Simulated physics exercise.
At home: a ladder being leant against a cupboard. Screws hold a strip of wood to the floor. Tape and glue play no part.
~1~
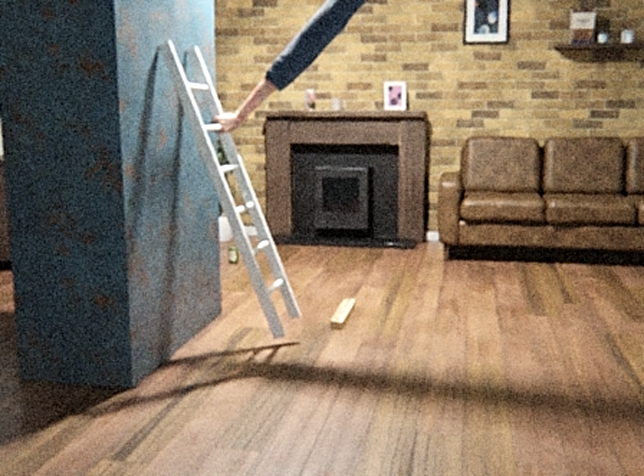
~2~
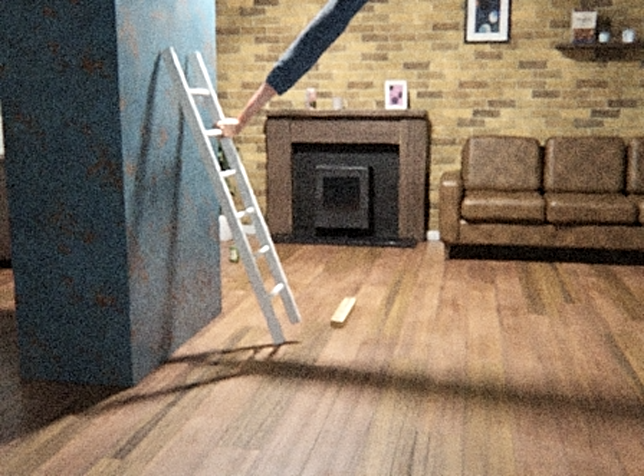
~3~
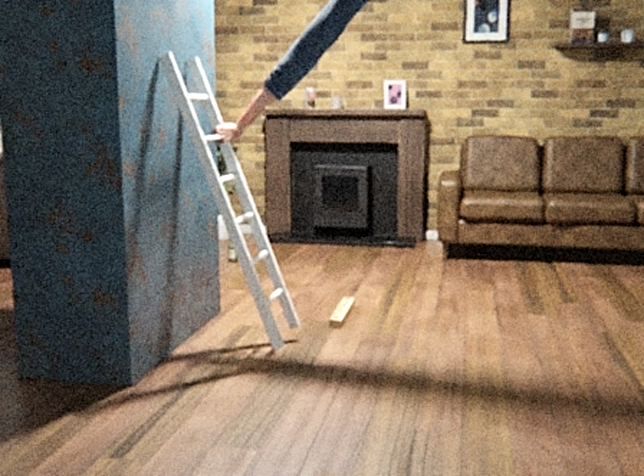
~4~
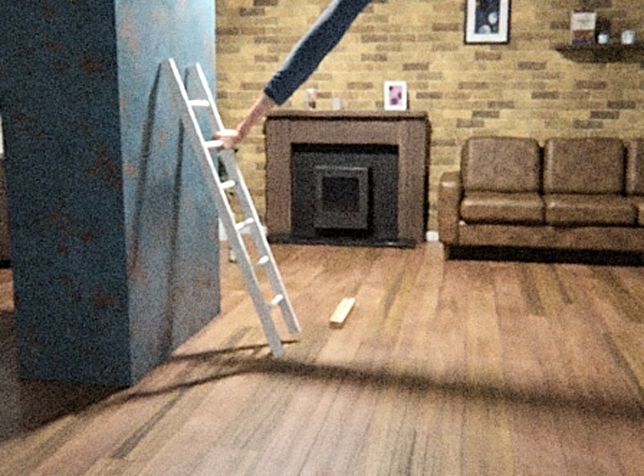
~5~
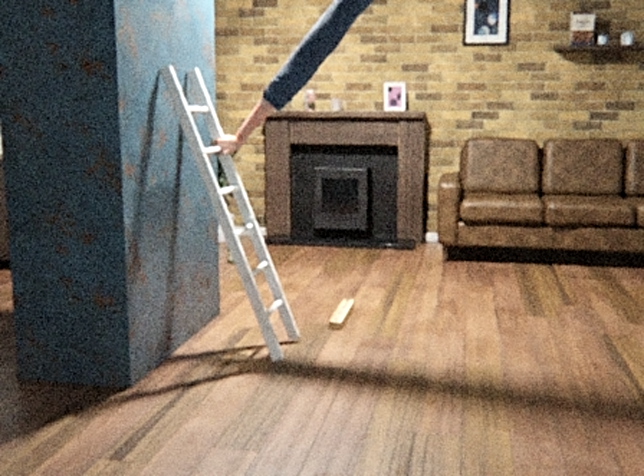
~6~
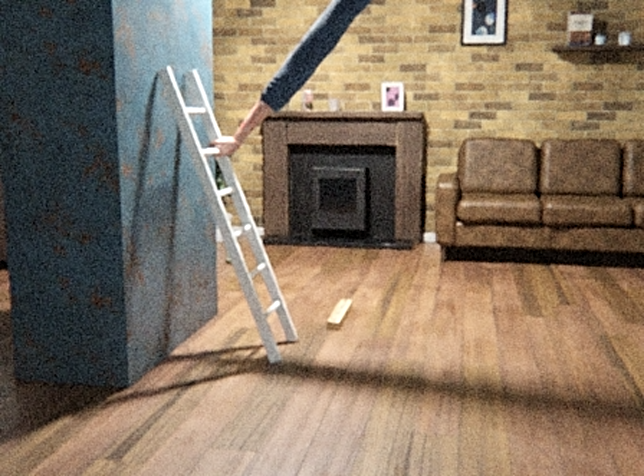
A hand and forearm in a dark blue sleeve reach in from the top of a wood-floored living room, seen from a nearly still camera. They grip a white ladder leaning on a tall blue block at left, with a pale wood strip on the floor, a fireplace behind and a brown sofa at right. The hand lowers the ladder slightly, its feet shifting a little nearer the viewer.
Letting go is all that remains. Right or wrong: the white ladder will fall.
Wrong.
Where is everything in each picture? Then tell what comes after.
Still on the way; white ladder (234, 189); batten (343, 314), in the first frame.
Still on the way; white ladder (235, 194); batten (344, 313), in the second frame.
Still on the way; white ladder (234, 199); batten (342, 312), in the third frame.
Still on the way; white ladder (235, 206); batten (343, 313), in the fourth frame.
Still on the way; white ladder (234, 211); batten (342, 314), in the fifth frame.
In place, still held; white ladder (232, 213); batten (340, 314), in the sixth frame.
Then, 0.26 s later than the last frame, white ladder at rest near (232, 213).
When it is over, the white ladder remains leaning, near (232, 213).
